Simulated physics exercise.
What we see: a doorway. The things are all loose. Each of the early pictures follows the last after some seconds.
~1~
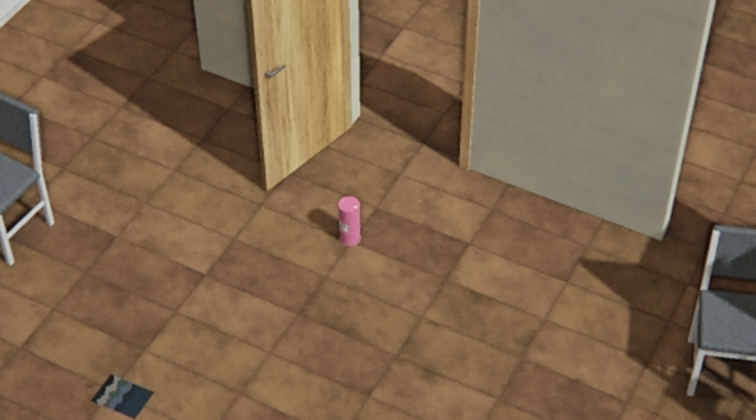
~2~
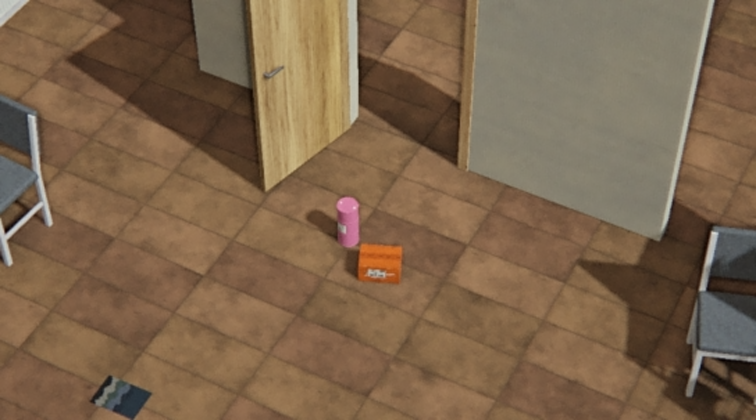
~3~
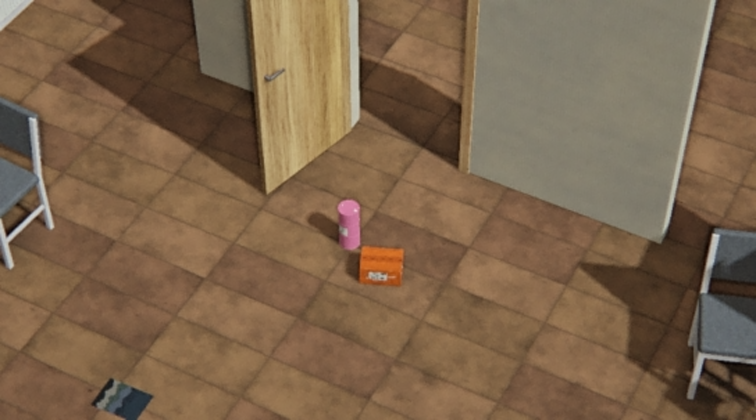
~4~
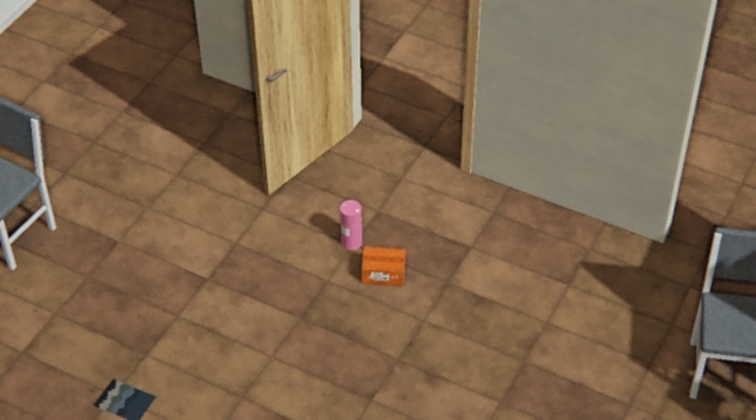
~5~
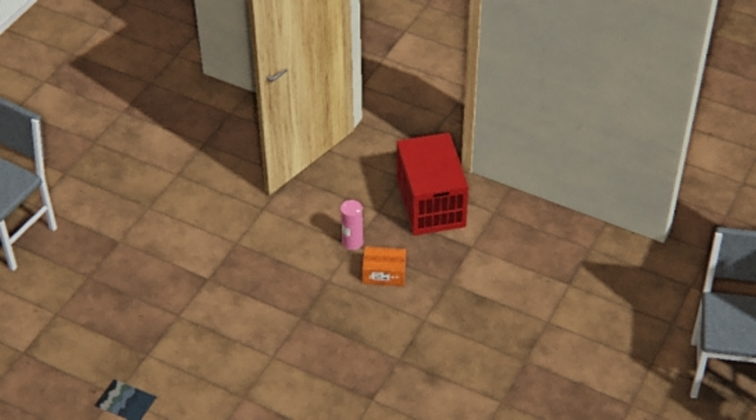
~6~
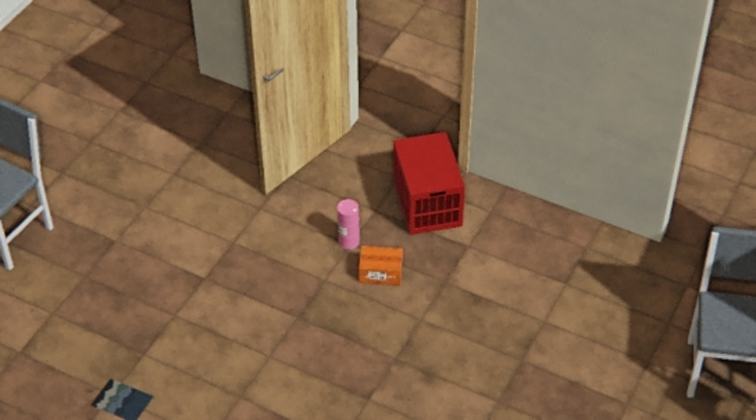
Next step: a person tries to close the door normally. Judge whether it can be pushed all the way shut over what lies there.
Most likely the doorway will still have an opening.
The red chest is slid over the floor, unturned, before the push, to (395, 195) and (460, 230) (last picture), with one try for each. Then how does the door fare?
So the first time it is halted early, and the second time it completes its arc.
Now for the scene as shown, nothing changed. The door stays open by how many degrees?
It comes to about 35°.
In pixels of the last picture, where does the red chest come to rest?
At about (435, 182).
Then, 0.50 s on from there, door 90° open.
Then, 0.80 s on from there, door 71° open.
Then, 1.10 s on from there, door 50° open.
Then, 1.30 s on from there, door 37° open.
In the end, door 34° open; all 3 unmoved. At the end, from the last picture's camera, red chest near (435, 182).
